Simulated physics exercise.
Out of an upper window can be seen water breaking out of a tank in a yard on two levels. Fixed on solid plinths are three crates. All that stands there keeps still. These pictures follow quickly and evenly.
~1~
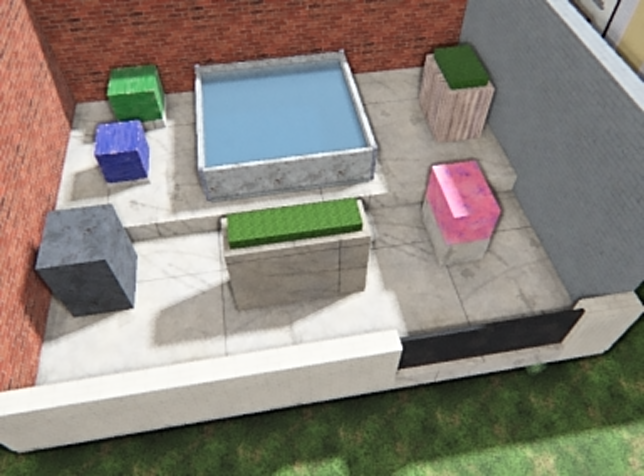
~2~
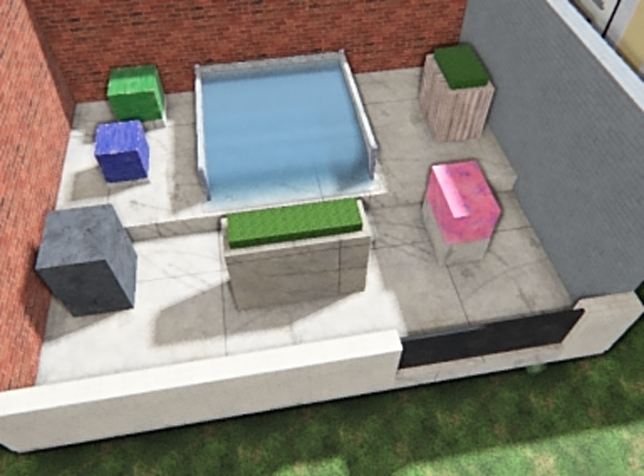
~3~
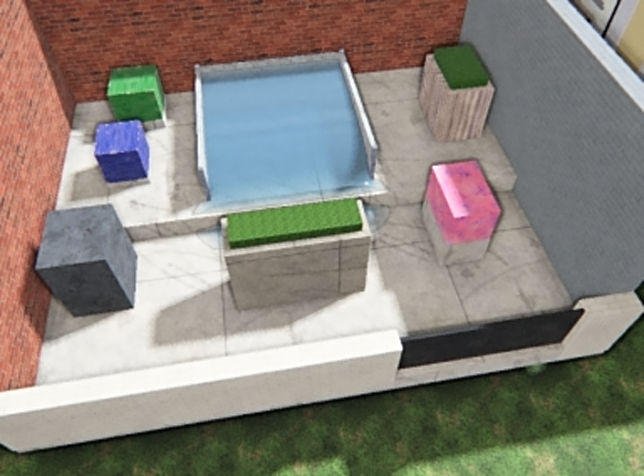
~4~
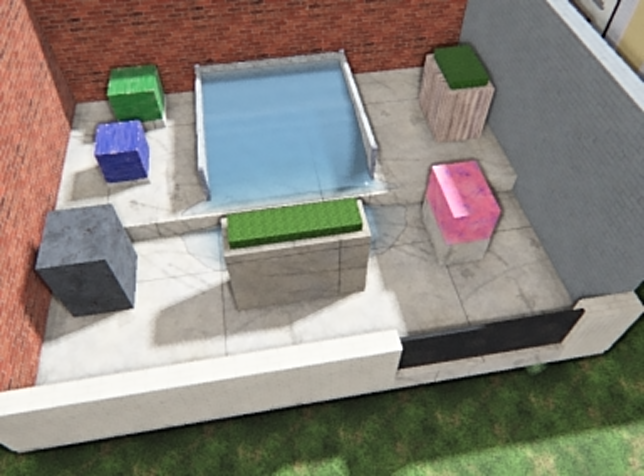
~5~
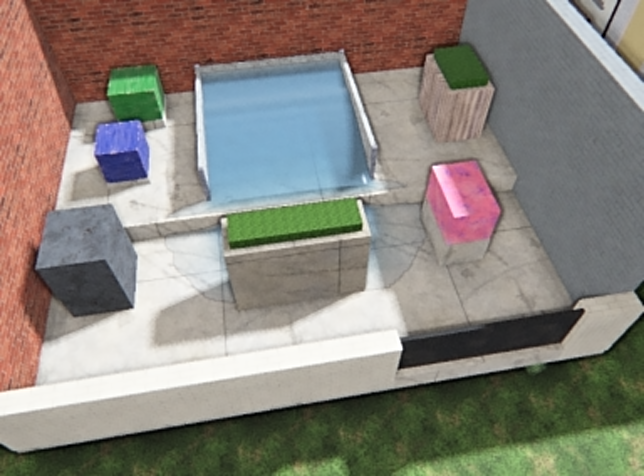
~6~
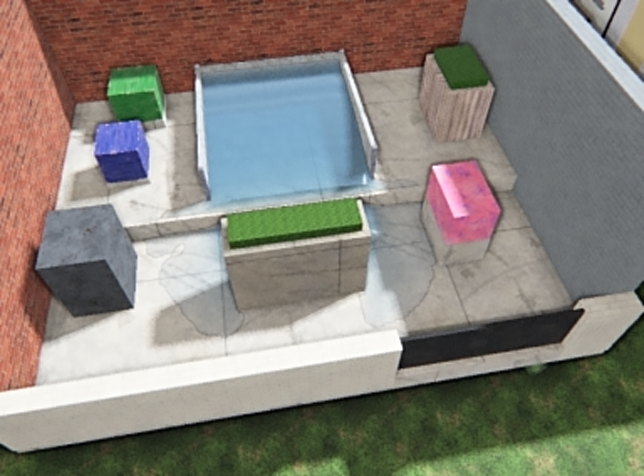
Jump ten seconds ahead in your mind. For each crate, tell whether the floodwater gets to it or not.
Result: The green crate will not be reached; the blue crate will not be reached; the pink crate will not be reached.
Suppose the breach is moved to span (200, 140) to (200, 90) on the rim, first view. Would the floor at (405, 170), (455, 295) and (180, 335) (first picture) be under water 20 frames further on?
Read off point by point, the answer is not soaked, not soaked, soaking.
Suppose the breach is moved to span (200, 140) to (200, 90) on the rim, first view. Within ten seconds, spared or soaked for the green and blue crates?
My reading: Green gets drenched, blue gets drenched.
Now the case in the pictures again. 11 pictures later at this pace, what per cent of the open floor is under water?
Around 45 percent.
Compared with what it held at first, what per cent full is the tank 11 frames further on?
It comes to some 42 percent.
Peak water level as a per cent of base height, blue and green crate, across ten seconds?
0 and 0 per cent, roughly.
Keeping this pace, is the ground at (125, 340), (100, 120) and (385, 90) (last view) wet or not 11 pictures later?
Status per point, in sequence: Waterlogged, then unwetted, then unwetted.
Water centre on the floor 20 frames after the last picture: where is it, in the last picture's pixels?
My guess is about (295, 245).
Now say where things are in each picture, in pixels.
The first frame shows the tank at (279, 109) is whole and still.
In the second frame, the front is at (209, 210), out from the gap at (291, 178).
In the third frame, the front is at (205, 234), out from the gap at (291, 180).
In the fourth frame, water pours out at (291, 181) and has run to (188, 233).
In the fifth frame, water pours out at (291, 181) and has run to (401, 267).
In the sixth frame, the front is at (412, 301), out from the gap at (291, 181).
A moment on, water covers 30 % of the floor; the green crate not reached, the blue crate not reached, the pink crate water round its plinth.
Next, water covers 45 % of the floor; the green crate not reached, the blue crate not reached, the pink crate water round its plinth.
Then, water covers 55 % of the floor; the green crate not reached, the blue crate not reached, the pink crate water round its plinth.
Later, water covers 60 % of the floor; the green crate not reached, the blue crate not reached, the pink crate water round its plinth.
In the end, water covers 60 % of the floor; the green crate stayed above the water, the blue crate stayed above the water, the pink crate stayed above the water.
